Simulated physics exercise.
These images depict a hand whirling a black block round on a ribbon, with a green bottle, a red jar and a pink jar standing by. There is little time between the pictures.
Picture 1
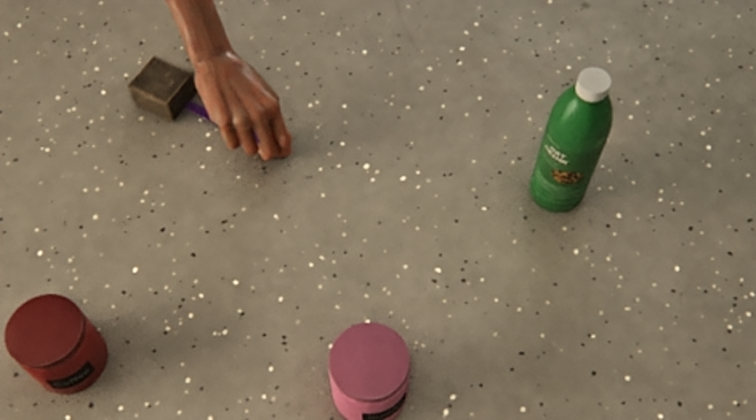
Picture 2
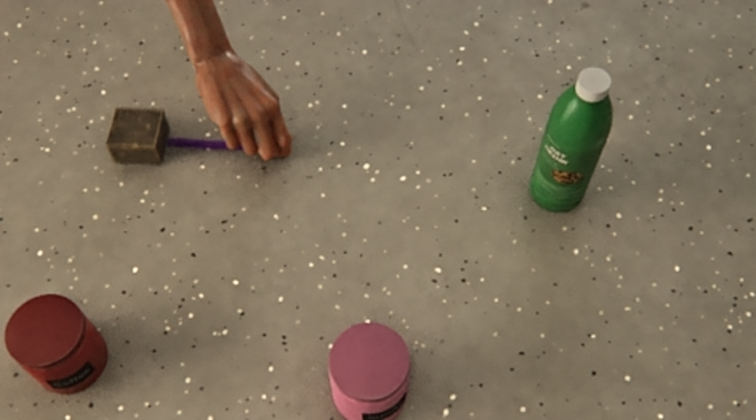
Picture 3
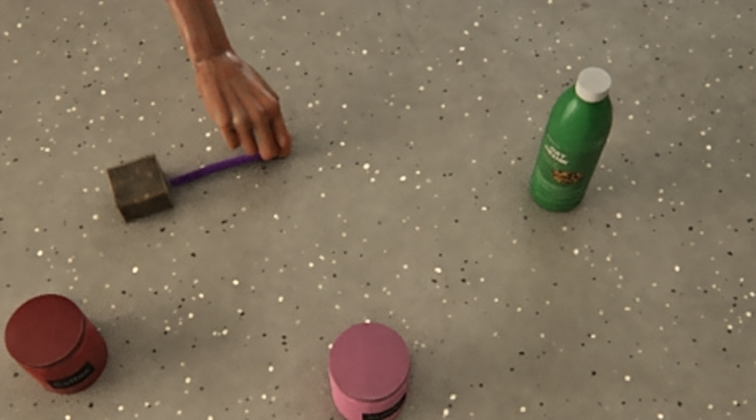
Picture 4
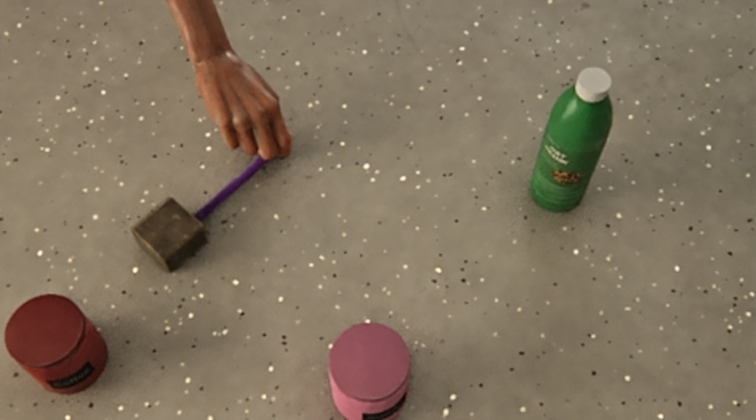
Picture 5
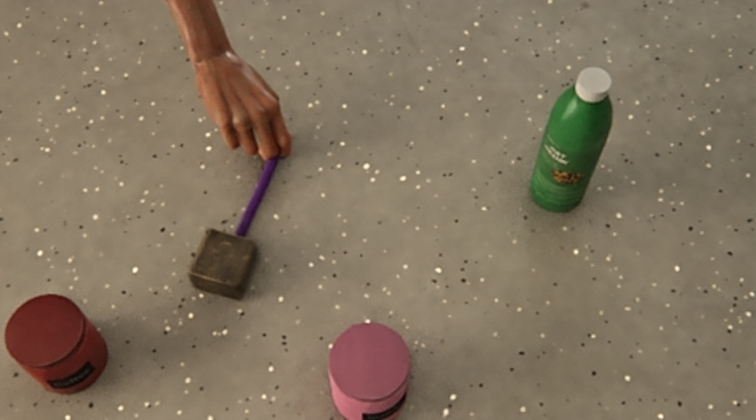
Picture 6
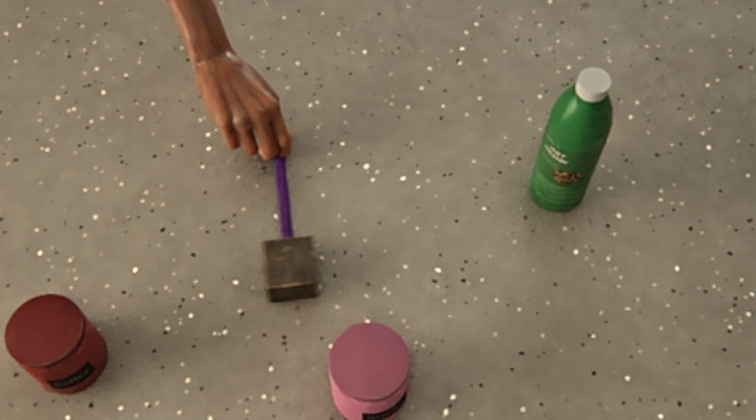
A grey floor speckled with light and dark flecks is seen from above at a slant by a still camera. A hand reaches in at the upper left, holding a purple strip with a dark block at its end, while a green bottle stands at the right, a red jar lower left and a pink jar lower centre. The hand swings the block anticlockwise from the upper left, down the left side and round to below the hand.
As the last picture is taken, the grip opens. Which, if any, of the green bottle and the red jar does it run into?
My prediction: The green bottle will receive an impact; the red jar will receive no impact.
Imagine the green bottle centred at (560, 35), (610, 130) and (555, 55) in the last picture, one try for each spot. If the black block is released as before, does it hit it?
In case one it is avoided, in case two it takes a blow, and in case three it is avoided.
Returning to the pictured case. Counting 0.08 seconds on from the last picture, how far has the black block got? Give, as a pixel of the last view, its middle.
By then you'd find it at pixel (413, 237).
Then, 0.08 s after the last picture, block near (413, 237).
Then, 0.20 s after the last picture, block near (526, 209); green bottle tapped.
At rest, block near (533, 215); green bottle pushed aside. The green bottle gets hit and the red jar escapes it.
